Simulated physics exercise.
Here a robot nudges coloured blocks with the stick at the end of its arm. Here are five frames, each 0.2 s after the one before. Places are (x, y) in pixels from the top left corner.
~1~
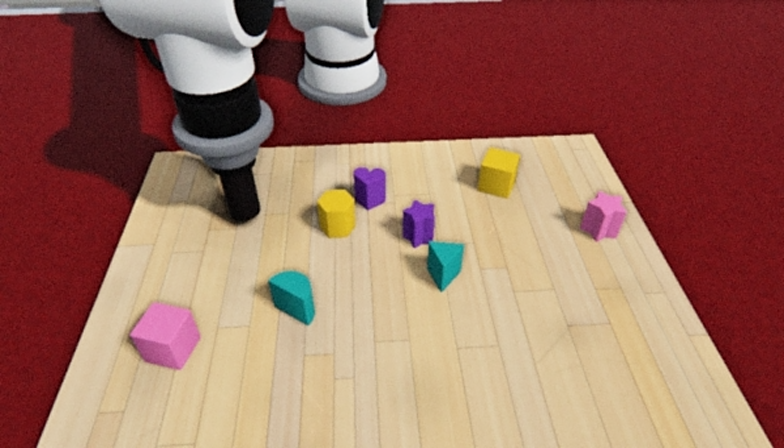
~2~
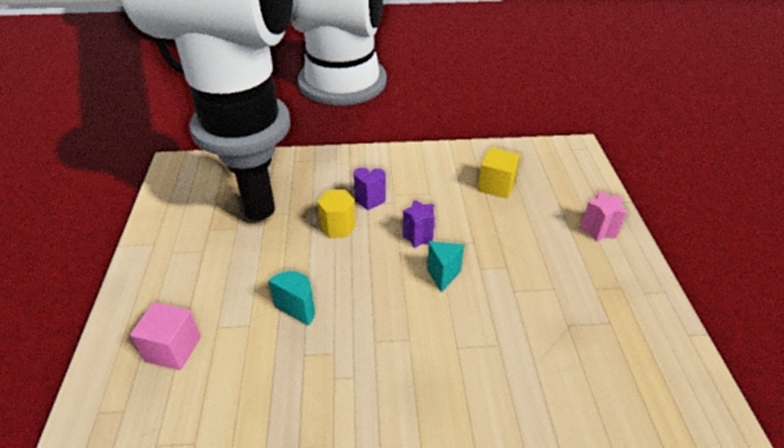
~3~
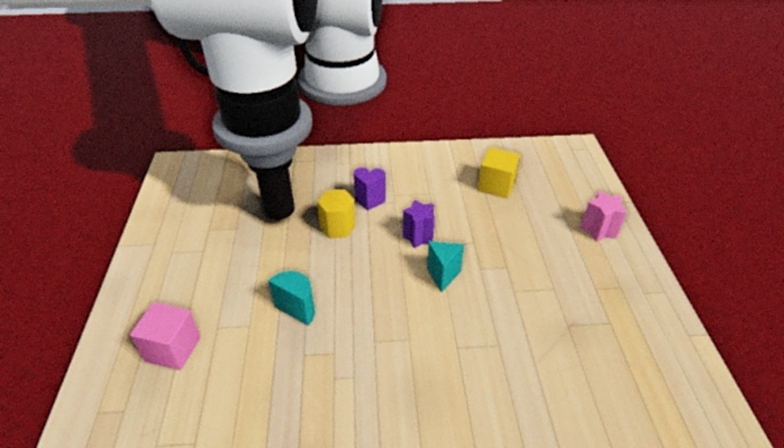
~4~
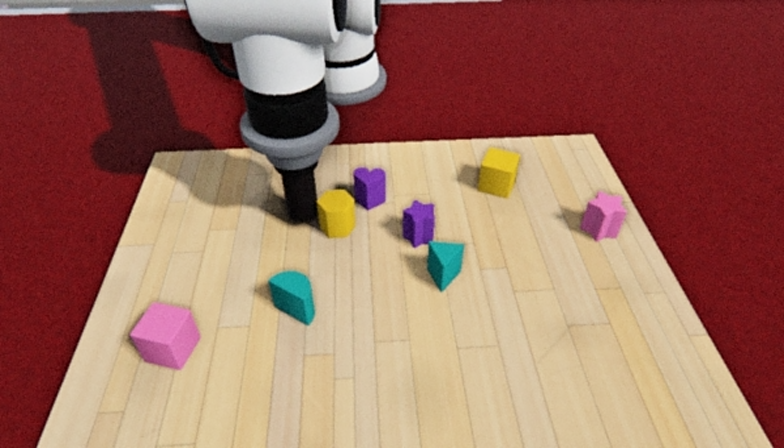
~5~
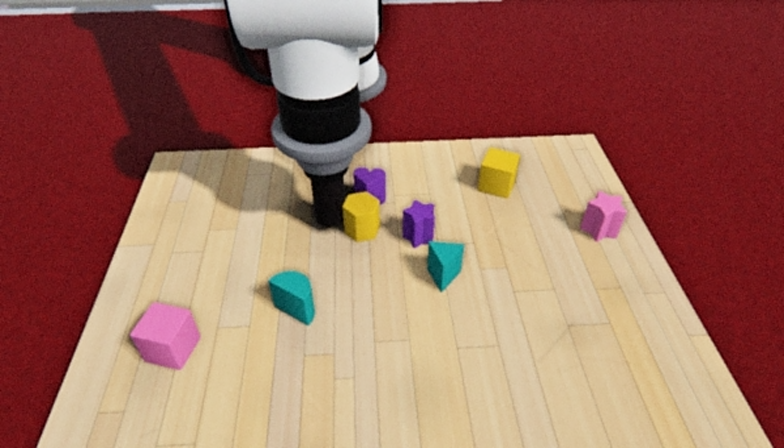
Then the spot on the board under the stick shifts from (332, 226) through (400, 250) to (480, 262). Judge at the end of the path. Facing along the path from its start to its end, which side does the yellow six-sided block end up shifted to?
The shift is leftward.
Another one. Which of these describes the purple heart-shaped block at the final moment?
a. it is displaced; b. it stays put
That would be b.
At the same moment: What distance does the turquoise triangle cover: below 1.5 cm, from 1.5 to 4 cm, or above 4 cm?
Short of 1.5 cm.
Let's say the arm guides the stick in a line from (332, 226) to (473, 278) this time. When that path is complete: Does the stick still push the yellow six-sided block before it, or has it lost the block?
It slips out to the side or back.
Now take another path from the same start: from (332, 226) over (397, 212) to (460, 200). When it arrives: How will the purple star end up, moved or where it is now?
It is shoved along.
On the path given first. One third of the way, stick at (376, 234); yellow six-sided block at (409, 213), turned 35° anticlockwise; purple star at (444, 210), turned 15° anticlockwise.
Two thirds of the way, stick at (427, 246); yellow six-sided block at (462, 222), turned 40° anticlockwise; purple star at (478, 206), turned 85° anticlockwise.
At the end, stick at (481, 253); yellow six-sided block at (512, 221), turned 75° anticlockwise; purple heart-shaped block not moved; purple star at (495, 201), turned 150° anticlockwise; turquoise triangle at (449, 253).
